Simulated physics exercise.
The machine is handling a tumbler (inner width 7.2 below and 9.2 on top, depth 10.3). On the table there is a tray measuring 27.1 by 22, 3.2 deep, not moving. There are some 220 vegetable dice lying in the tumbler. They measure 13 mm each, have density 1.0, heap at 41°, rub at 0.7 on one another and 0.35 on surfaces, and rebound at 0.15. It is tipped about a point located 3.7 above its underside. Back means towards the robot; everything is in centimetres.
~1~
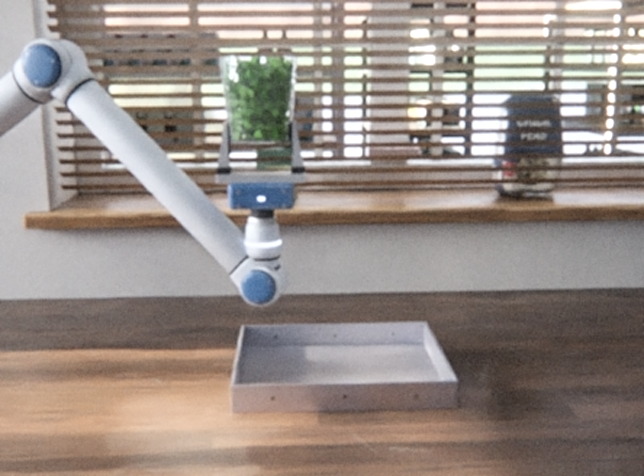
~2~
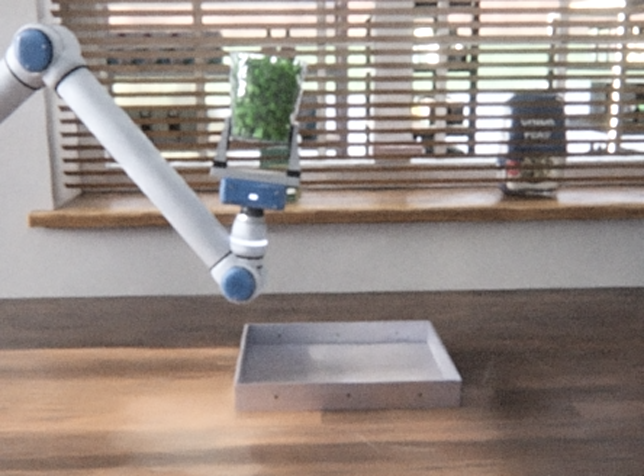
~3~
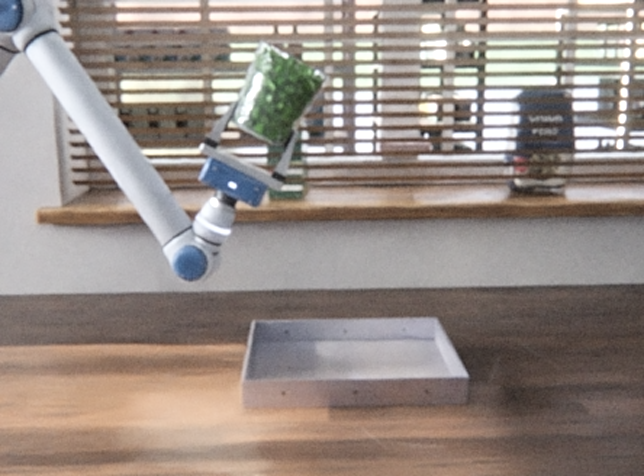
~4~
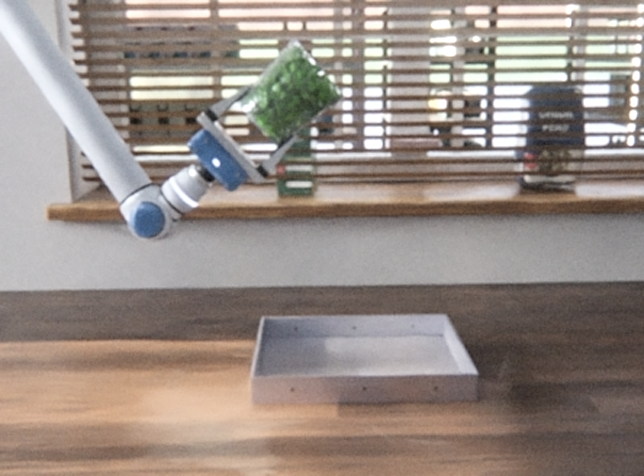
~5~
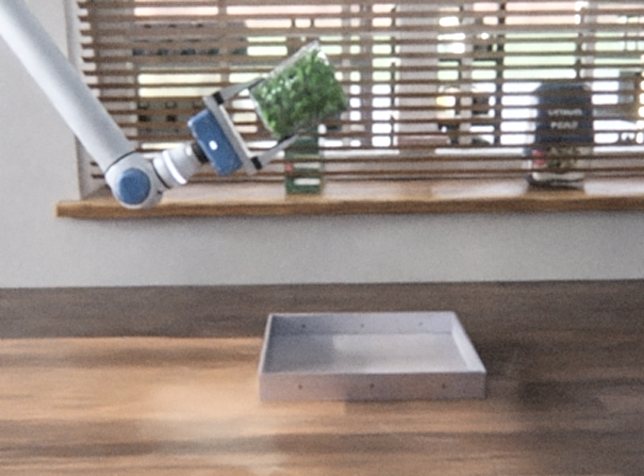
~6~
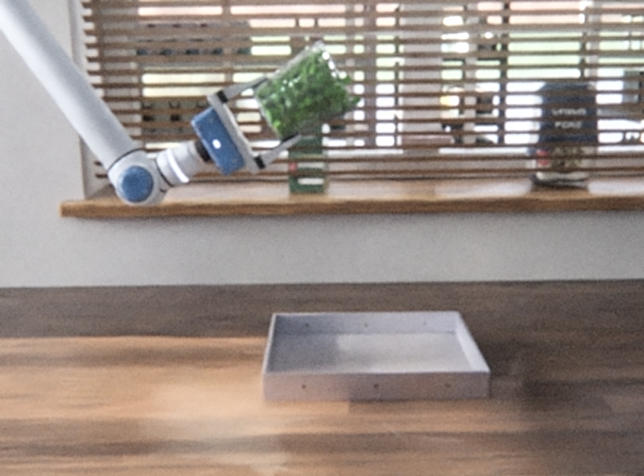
A robot arm holding a clear tumbler of green vegetable pieces upright drew back to the left and tilted the tumbler steeply to the right, above and behind an empty tray on the table.
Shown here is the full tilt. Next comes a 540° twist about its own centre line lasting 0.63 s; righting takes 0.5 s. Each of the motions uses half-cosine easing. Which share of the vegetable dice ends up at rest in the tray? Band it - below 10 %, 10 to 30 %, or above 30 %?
My answer is below 10 %.
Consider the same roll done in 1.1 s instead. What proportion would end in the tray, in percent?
In that case around 0 percent.
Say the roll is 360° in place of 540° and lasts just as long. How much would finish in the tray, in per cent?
In that case some 0 per cent.
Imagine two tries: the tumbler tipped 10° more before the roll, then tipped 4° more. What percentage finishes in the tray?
5 % and 5 %.
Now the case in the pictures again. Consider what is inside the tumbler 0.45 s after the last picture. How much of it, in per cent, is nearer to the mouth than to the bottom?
Looks like around 55 per cent to me.
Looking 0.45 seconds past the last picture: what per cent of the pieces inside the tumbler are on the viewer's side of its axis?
50 %.
Then, 0.45 s after the last picture, tipped 62°, highest piece 42 above the table; 217 in the tumbler, 2 in the tray.
Then, 0.90 s after the last picture, tipped 26°, highest piece 42 above the table; 214 in the tumbler, 4 in the tray, 1 in flight or on a rim.
Then, 1.33 s after the last picture, upright, highest piece 43 above the table; 214 in the tumbler, 5 in the tray.
Then, 2.03 s after the last picture, upright, highest piece 43 above the table; 214 in the tumbler, 5 in the tray.
Final count, 214 in the tumbler, 5 in the tray. That is 2 % in the tray.
